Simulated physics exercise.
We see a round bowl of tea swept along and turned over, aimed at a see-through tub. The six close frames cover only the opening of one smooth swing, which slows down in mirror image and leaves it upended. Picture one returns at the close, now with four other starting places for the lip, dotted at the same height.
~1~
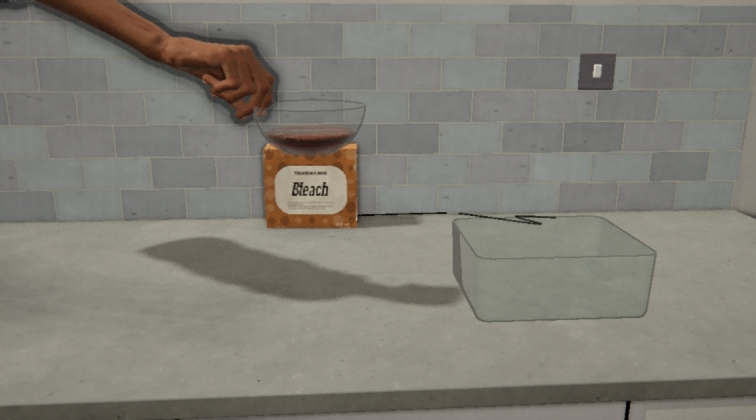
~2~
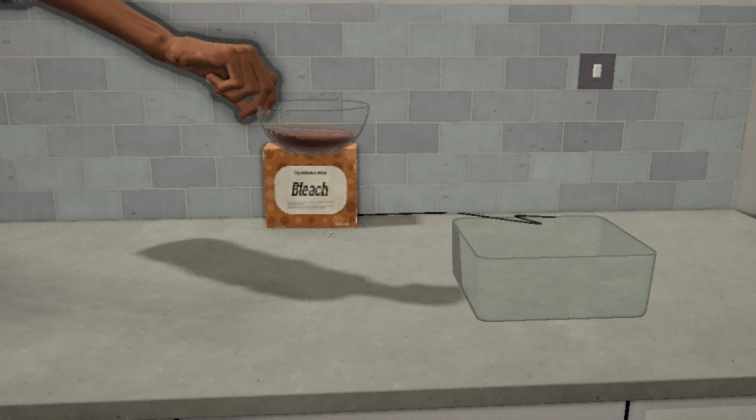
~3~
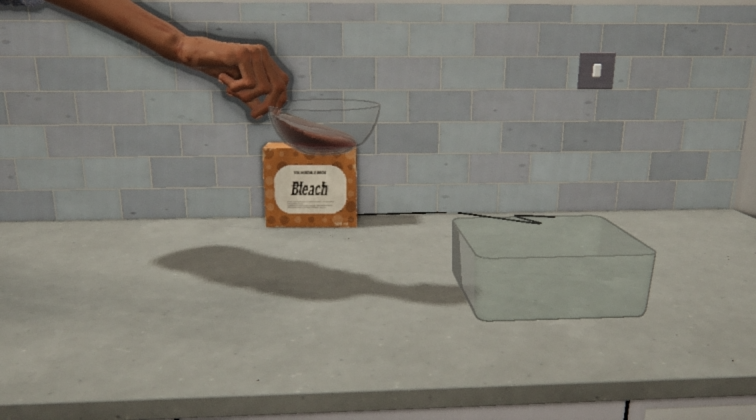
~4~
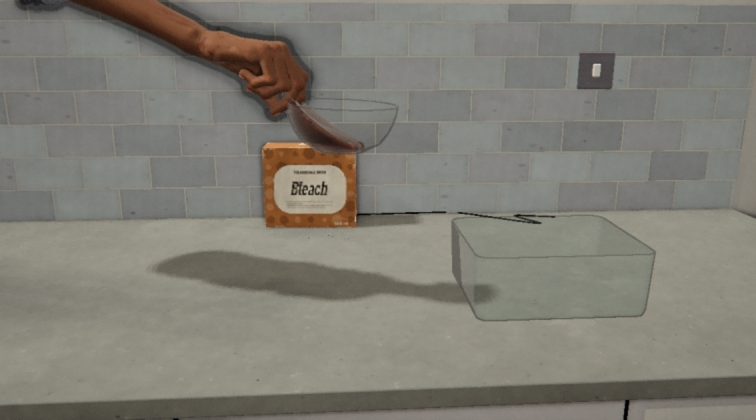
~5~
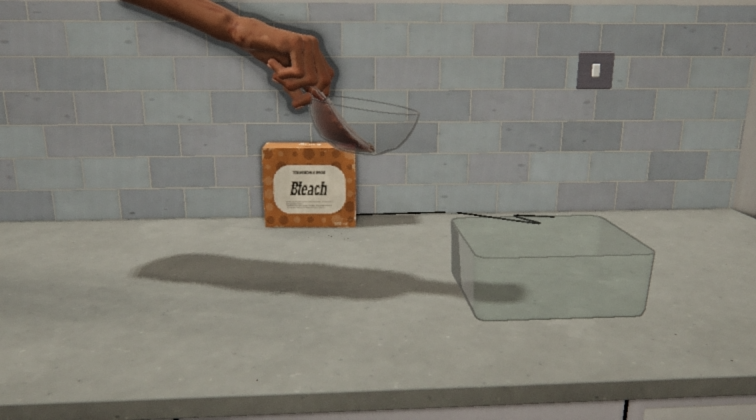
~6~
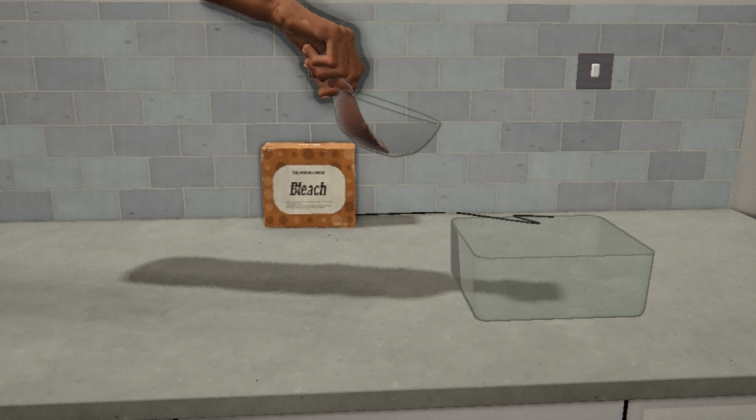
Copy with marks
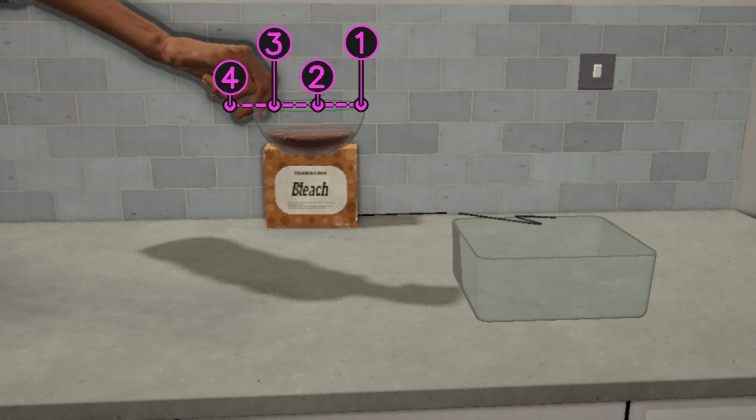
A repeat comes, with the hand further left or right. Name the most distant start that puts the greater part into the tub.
Dot 2 just does it.
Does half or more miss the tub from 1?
No, not at all.
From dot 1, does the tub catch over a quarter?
Yes, clearly.
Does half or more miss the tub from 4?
Yes.
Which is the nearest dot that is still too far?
3 it is.
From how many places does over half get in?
Two of them.
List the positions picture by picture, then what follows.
Upright, lip at (364, 104); tub from (474, 320) to (645, 315); nothing has left yet.
Upright, lip at (367, 104); nothing has left yet.
Upright, lip at (378, 103); nothing has left yet.
Tipped about 2°, lip at (396, 105); tea is over the rim, down to (296, 102).
Tipped about 9°, lip at (418, 111); tea is over the rim, down to (325, 98).
Tipped about 18°, lip at (439, 121); tea is over the rim, down to (351, 92).
On the marked copy, 1 at (361, 104); 2 at (317, 104); 3 at (274, 105); 4 at (230, 105).
If 1 is chosen, about 68 % lands in the tub, 19 % falls short and 12 % goes beside or beyond.
If 2 is chosen, about 67 % lands in the tub, 26 % falls short and 7 % goes beside or beyond.
If 3 is chosen, about 27 % lands in the tub, 69 % falls short and 4 % goes beside or beyond.
If 4 is chosen, about 4 % lands in the tub, 94 % falls short.
